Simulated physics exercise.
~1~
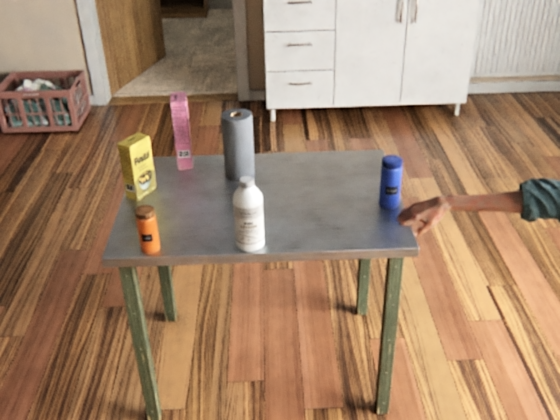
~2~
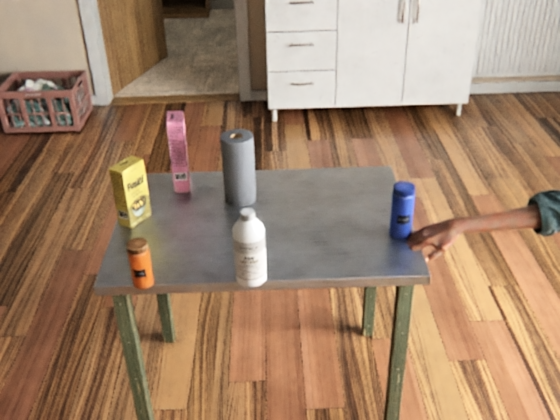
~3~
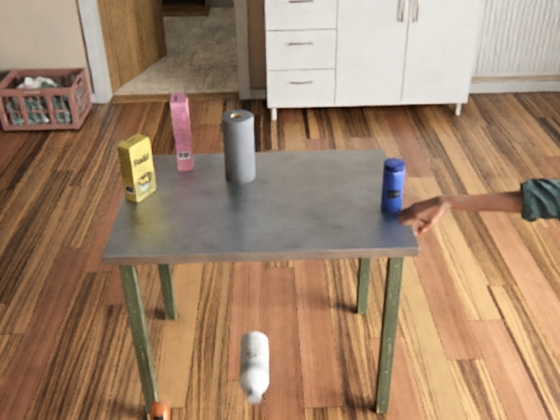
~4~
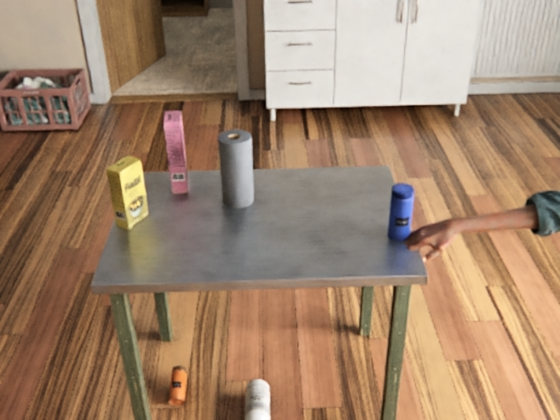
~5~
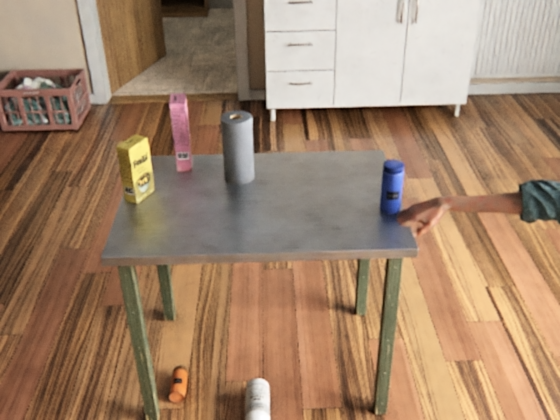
In a room with a wooden floor, a hand at the right edge of a metal-topped table jerked it back and forth, and the white bottle and orange shaker fell off the front and ended up lying on the floor while the other four items stayed standing.
